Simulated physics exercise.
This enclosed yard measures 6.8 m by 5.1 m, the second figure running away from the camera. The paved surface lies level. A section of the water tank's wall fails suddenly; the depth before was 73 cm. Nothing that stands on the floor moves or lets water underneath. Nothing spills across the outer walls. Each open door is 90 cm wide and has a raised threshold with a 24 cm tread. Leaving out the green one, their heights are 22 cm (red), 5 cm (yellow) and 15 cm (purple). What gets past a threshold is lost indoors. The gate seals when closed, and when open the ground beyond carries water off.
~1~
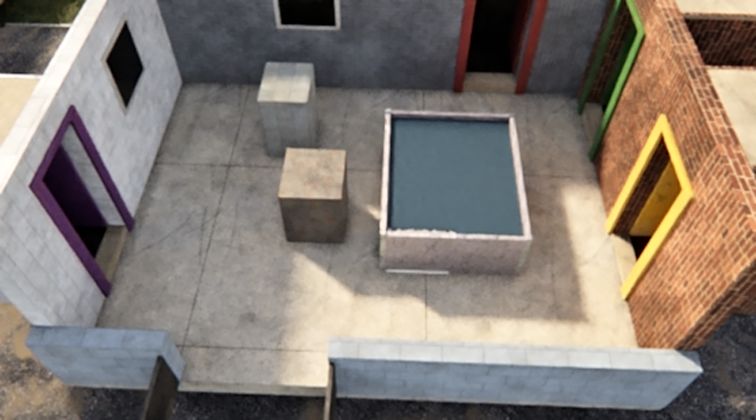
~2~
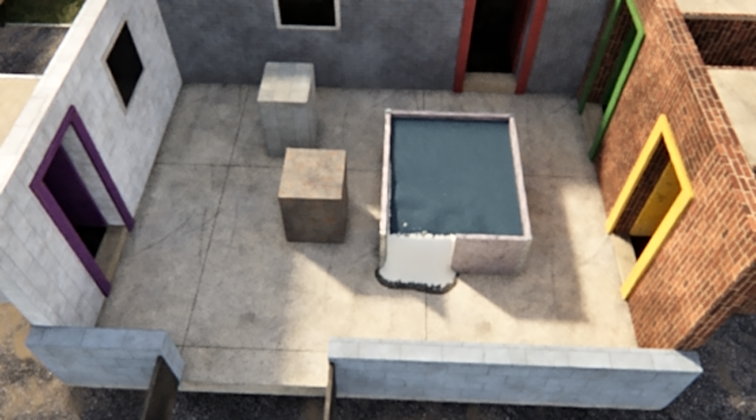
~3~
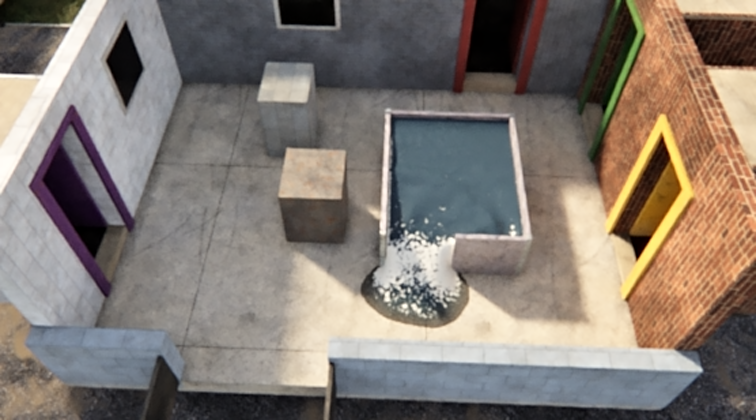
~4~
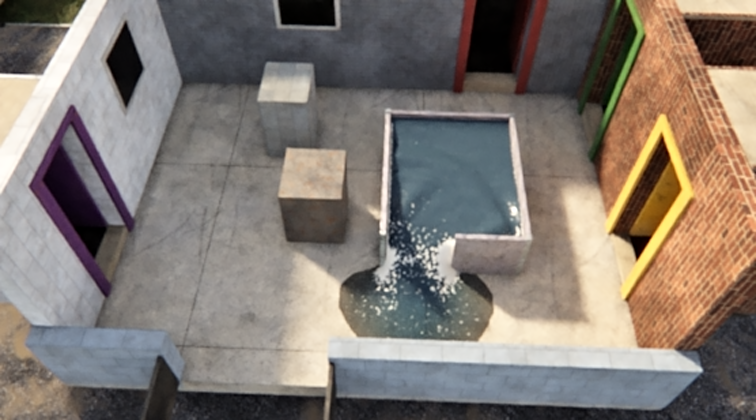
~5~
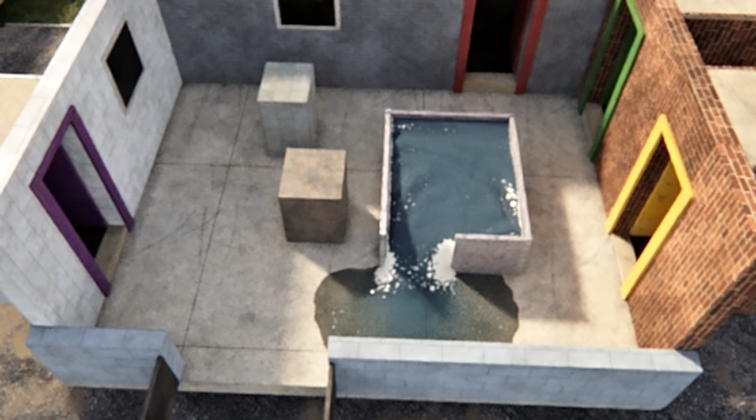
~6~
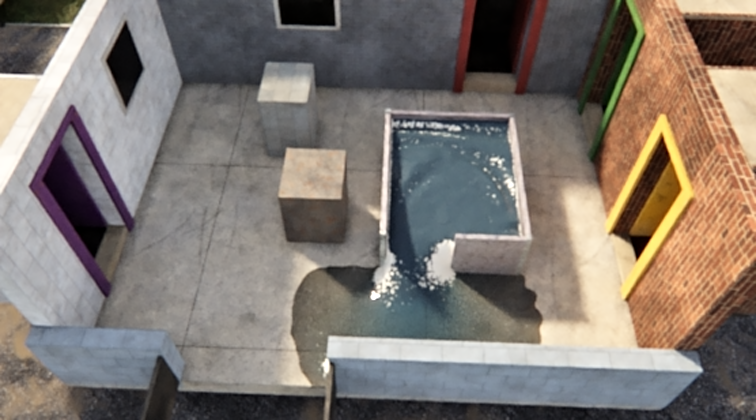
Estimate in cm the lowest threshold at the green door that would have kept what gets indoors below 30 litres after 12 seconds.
It would have to be roughly 7 cm high.
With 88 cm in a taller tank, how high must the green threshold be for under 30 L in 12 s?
Then roughly 9.0 cm.
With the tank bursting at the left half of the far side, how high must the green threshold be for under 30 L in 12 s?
About 17 cm.
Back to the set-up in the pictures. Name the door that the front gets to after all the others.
Last comes the red one.
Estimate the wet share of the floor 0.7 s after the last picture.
About 20 per cent.
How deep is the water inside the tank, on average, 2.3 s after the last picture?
Roughly 36 cm on average.
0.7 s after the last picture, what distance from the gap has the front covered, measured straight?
About 3.2 m.
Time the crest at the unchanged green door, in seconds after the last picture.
Near 6.5 s.
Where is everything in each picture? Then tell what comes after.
The first picture shows still water, 73 cm deep, in the water tank at (452, 174); the green door at (605, 86) is dry.
In the second picture, the gap is at (418, 258), the front 0.3 m out at (433, 289); the back of the water tank holds 73 cm.
In the third picture, the gap is at (418, 259), the front 0.8 m out at (420, 321); the back of the water tank holds 73 cm.
In the fourth picture, the gap is at (418, 260), the front 1.3 m out at a hidden place; the back of the water tank holds 73 cm.
In the fifth picture, the gap is at (418, 259), the front 1.5 m out at a hidden place; the back of the water tank holds 72 cm.
In the sixth picture, the gap is at (418, 259), the front 1.7 m out at a hidden place; the back of the water tank holds 64 cm; the green door at (605, 86), 3.8 m from the gap, is still 3.3 m from the nearest water.
Then, 0.7 s after the last picture water covers 20 % of the floor, deepest (46 cm) near (410, 370); it has not reached the green door.
Then, 2.3 s after the last picture water covers 45 % of the floor, deepest (30 cm) near (410, 356); it has not reached the green door.
Then, 11.3 s after the last picture water covers 95 % of the floor, deepest (12 cm) near (139, 207); 7 cm at the green door, 0 litres in over its 27 cm threshold.
At the green door as built, the water peaked near 13 cm, 6.7 s after the last picture.
Run again over the same 12 s with other heights there, 47 litres in over 6 cm, 22 litres over 8 cm. The limit of 30 litres is kept from about 7 cm up.
